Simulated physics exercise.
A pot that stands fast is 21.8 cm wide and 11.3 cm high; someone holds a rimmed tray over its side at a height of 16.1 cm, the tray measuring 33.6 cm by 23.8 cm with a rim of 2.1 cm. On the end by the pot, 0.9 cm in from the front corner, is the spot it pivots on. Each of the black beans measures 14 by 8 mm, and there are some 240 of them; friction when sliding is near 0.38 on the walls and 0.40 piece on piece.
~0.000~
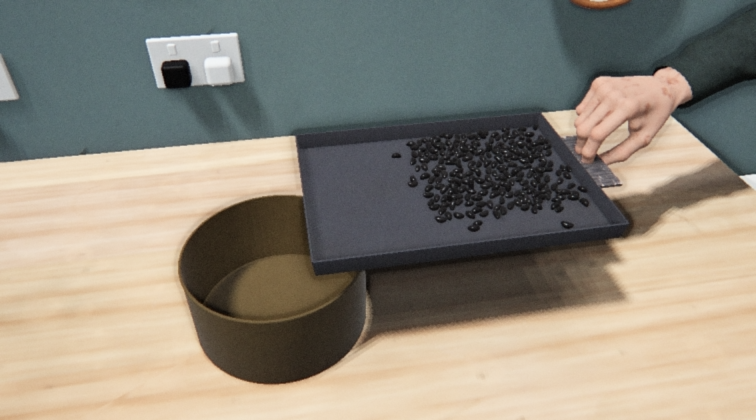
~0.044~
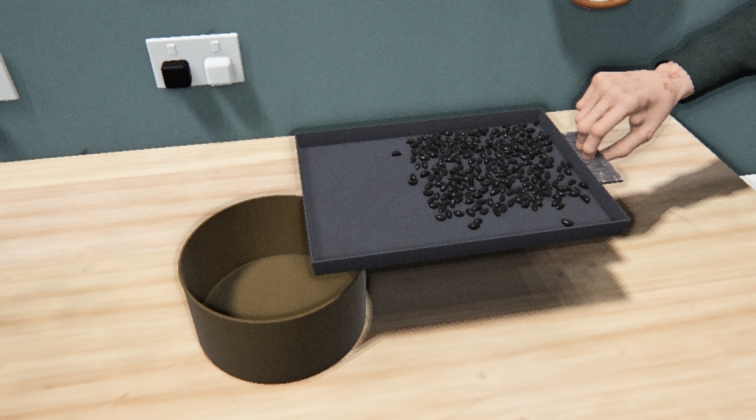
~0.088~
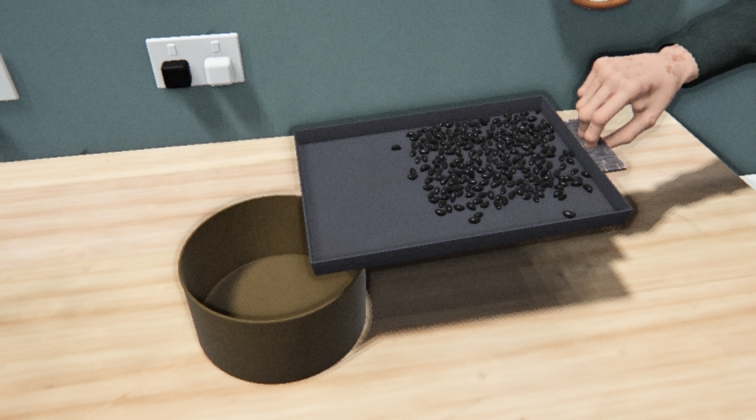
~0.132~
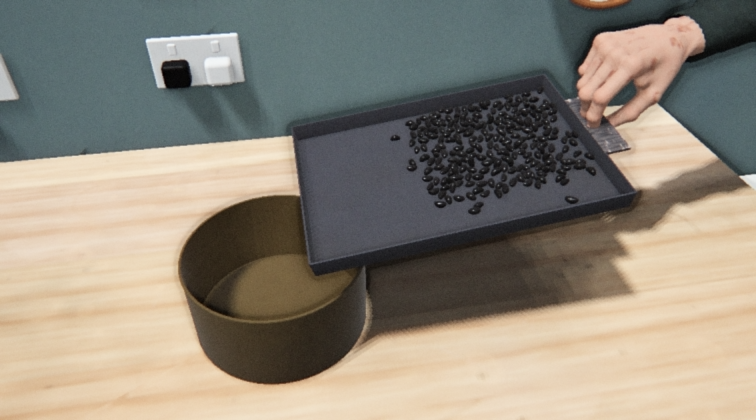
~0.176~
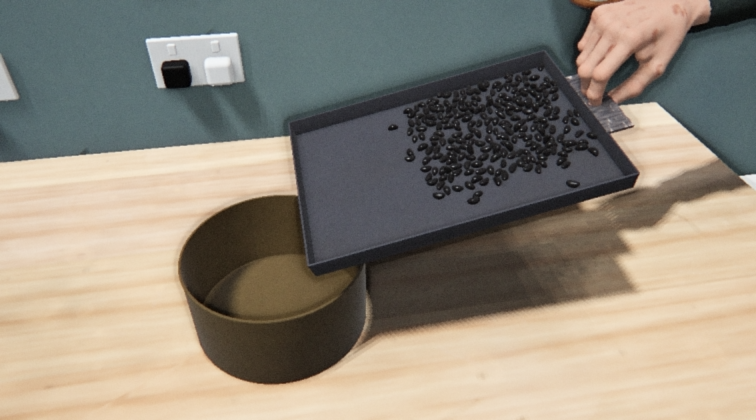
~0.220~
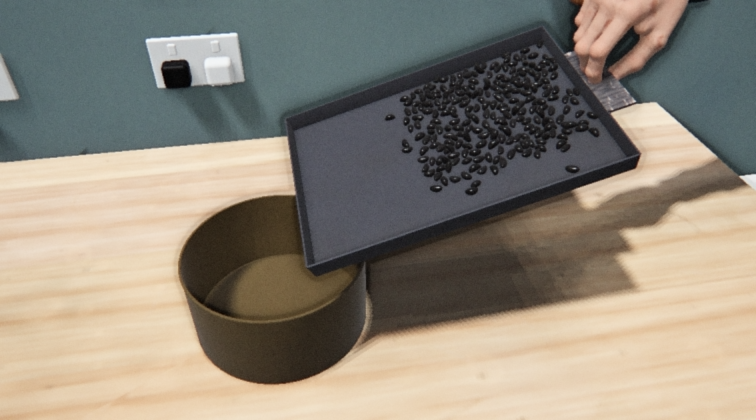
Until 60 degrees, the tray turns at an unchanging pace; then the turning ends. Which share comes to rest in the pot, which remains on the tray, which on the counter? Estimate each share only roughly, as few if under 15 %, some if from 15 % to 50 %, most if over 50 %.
Roughly: Pot some, left on the tray some, counter some.
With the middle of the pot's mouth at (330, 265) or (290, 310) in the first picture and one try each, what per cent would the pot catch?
Estimates: 25 % and 65 %, in that order.
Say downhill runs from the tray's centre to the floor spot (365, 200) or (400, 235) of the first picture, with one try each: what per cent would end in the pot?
I'd put it at roughly 50 per cent for the first tilt and roughly 0 per cent for the second.
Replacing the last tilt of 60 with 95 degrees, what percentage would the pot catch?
Roughly 45 percent.
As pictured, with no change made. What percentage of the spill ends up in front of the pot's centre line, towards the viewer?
I'd put it at around 100 per cent.
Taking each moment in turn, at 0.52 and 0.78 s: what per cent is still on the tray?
About 100, 55.
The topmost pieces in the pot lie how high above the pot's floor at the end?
Around 1.5 cm above the floor.
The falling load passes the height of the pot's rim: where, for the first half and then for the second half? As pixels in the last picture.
Roughly (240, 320) to begin with, later roughly (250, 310).
After 0.40 s, tilt 40 degrees; the tray holds 100 %, the pot 0 %.
After 0.52 s, tilt 54 degrees; the tray holds 100 %, the pot 0 %.
After 0.78 s, tilt 60 degrees; the tray holds 55 %, the pot 5 %.
By 2.1 s all is still; pot 35 %, tray 30 %, counter 30 %.
